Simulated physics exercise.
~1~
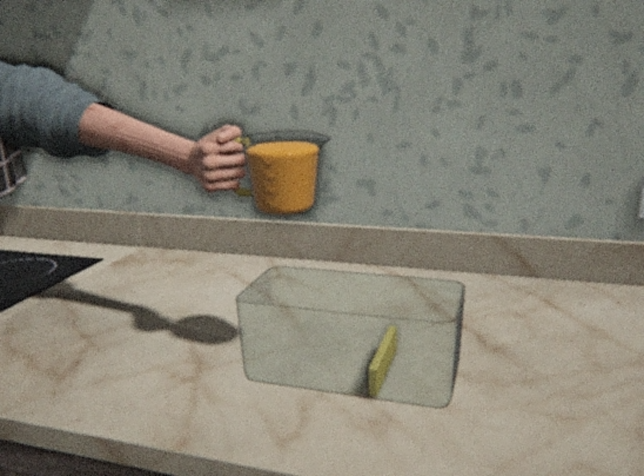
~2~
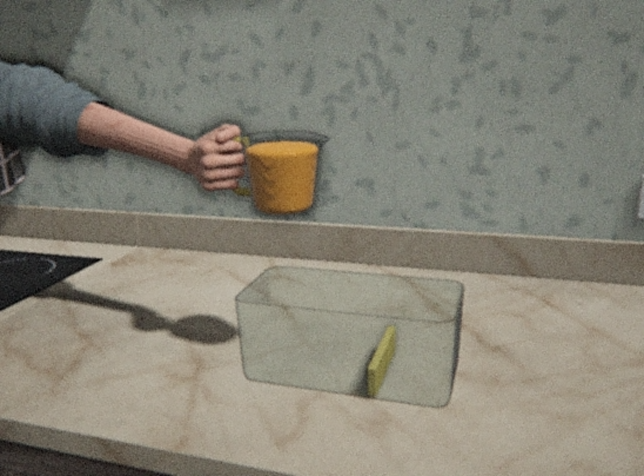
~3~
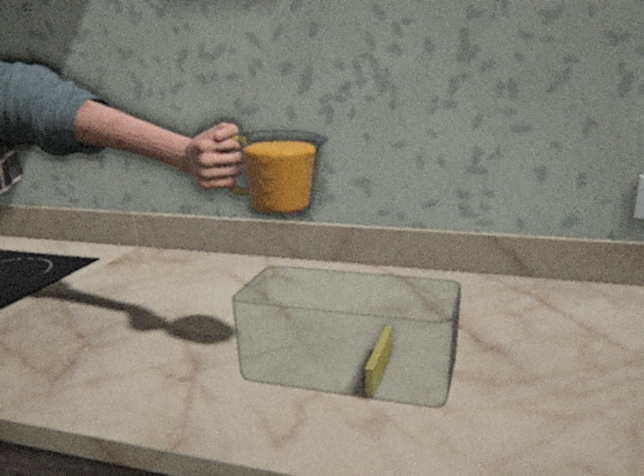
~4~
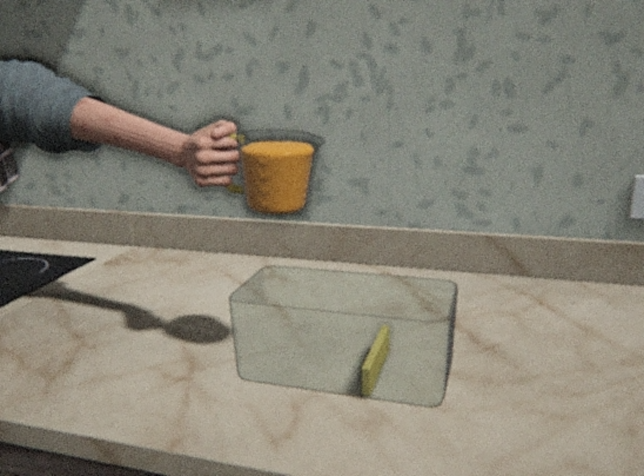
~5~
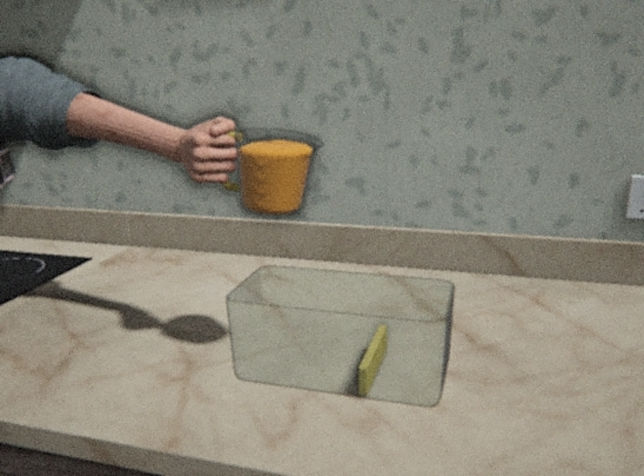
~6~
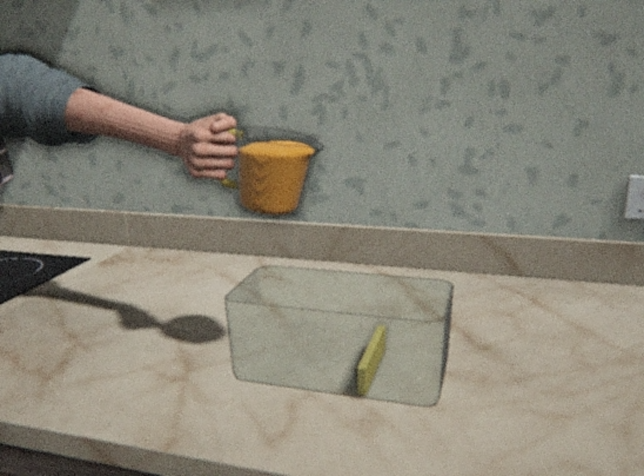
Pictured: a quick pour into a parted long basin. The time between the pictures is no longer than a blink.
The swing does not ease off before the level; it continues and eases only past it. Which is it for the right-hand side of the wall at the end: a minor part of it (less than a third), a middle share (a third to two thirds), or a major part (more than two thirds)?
Middle band.
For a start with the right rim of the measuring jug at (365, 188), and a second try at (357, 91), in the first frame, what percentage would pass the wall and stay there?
The first start yields 90 per cent, the second 75 per cent.
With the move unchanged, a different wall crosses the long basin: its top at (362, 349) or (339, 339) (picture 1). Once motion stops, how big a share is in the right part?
The first one comes to 90 percent, while the second comes to 95 percent.
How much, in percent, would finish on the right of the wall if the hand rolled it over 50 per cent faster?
Estimate: Around 55 %.
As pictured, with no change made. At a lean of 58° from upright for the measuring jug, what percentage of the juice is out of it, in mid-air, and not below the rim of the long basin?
About 20 %.
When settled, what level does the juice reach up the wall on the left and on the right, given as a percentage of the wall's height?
Close to 20 for the left and 60 for the right.
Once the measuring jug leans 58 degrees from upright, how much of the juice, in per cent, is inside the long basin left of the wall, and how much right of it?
The left part holds around 0 percent, the right part 5 percent.
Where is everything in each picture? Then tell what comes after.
In the first picture, it leans 0°; its right rim is at (330, 138); the juice meets the walls at (251, 147) and (319, 148); the long basin's rim runs from (254, 283) to (461, 303); the wall's top is at (384, 347).
In the second picture, it leans 0°; its right rim is at (329, 139); the juice meets the walls at (250, 147) and (318, 148).
In the third picture, it leans 2°; its right rim is at (327, 140); the juice meets the walls at (248, 146) and (315, 149).
In the fourth picture, it leans 4°; its right rim is at (326, 141); the juice meets the walls at (245, 146) and (314, 149).
In the fifth picture, it leans 6°; its right rim is at (324, 144); the juice meets the walls at (244, 146) and (313, 149).
In the sixth picture, it leans 10°; its right rim is at (325, 147); the juice meets the walls at (243, 146) and (314, 149).
A moment on, the measuring jug is tipped part way and 78 per cent is still to pour, 1 is left of the wall and 3 right of it.
Next, the measuring jug is tipped on its side and 28 per cent is still to pour, 8 is left of the wall and 42 right of it.
Then the measuring jug is tipped on its side and 3 per cent is still to pour, 33 is left of the wall and 58 right of it.
Later the measuring jug is tipped on its side and 0 per cent is still to pour, 39 is left of the wall and 59 right of it.
Finally, 40 per cent lies left of the wall, 59 right of it and 1 outside.
